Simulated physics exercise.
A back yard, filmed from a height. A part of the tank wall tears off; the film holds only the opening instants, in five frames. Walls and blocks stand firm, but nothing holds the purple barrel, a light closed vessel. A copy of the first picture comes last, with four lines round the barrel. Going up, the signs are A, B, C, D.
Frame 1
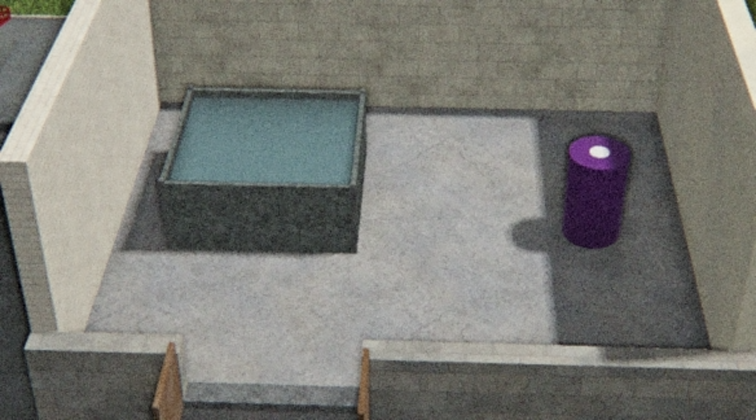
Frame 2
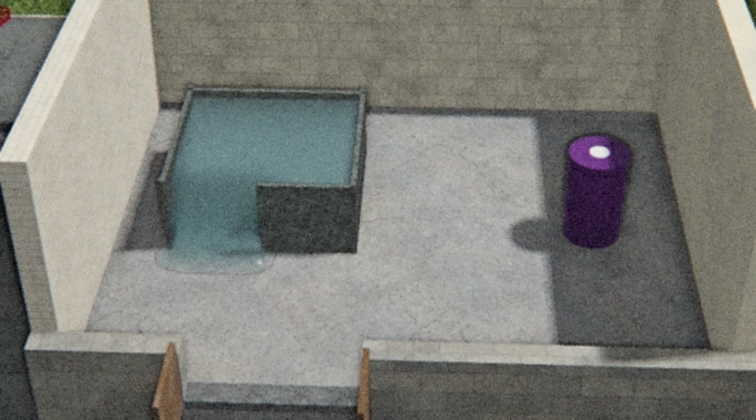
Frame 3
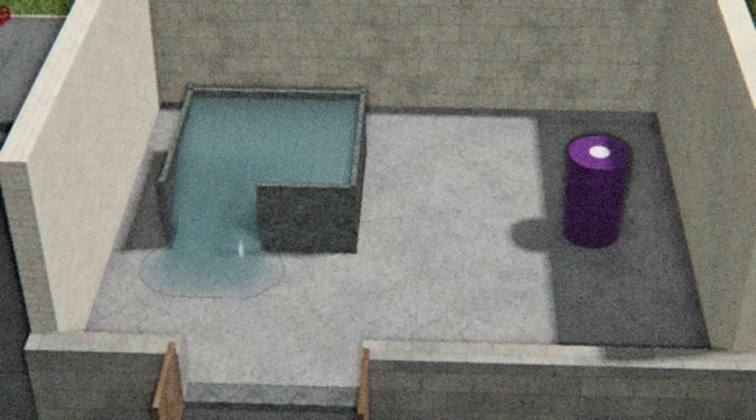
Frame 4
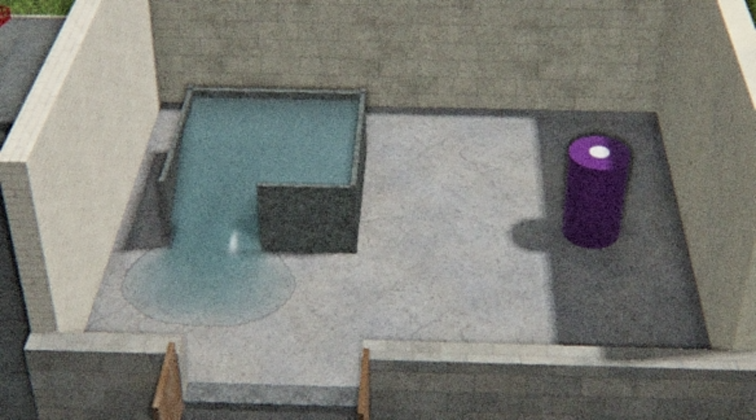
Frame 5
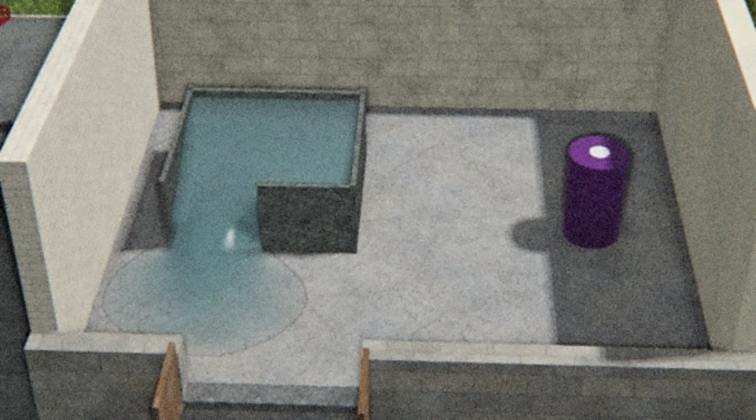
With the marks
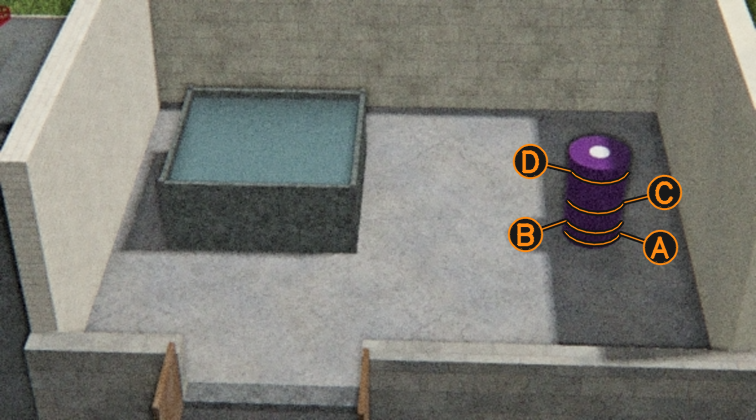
A dark square tank brimming with blue-green water stands at the left of a pale-walled back yard, seen from a height. A purple barrel with a white spot on its lid stands in shadow at the right, and an open gate with brown posts is at the front. The left part of the tank's front opens, and water pours out, spreading across the grey ground in a widening rounded pool.
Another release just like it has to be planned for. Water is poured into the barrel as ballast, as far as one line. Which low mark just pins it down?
A is the one.
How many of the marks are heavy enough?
All four.
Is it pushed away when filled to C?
No, not at all.
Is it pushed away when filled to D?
No.
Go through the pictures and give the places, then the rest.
The first picture shows lid of the purple barrel at (599, 153); tank full, its middle at (268, 141); open gate at (273, 342).
In the second picture, 2 % of the ground under water, its edge towards the barrel at (264, 258).
In the third picture, 4 % of the ground under water, its edge towards the barrel at (274, 277).
In the fourth picture, 6 % of the ground under water, its edge towards the barrel at (280, 281).
The fifth picture shows lid of the purple barrel at (599, 153); 10 % of the ground under water, its edge towards the barrel at (287, 282).
In orange, A at (594, 244); B at (595, 233); C at (597, 213); D at (601, 183); from the bottom up A, B, C, D.
If A is chosen, it does not move.
If B is chosen, it does not move.
If C is chosen, it does not move.
If D is chosen, it does not move.
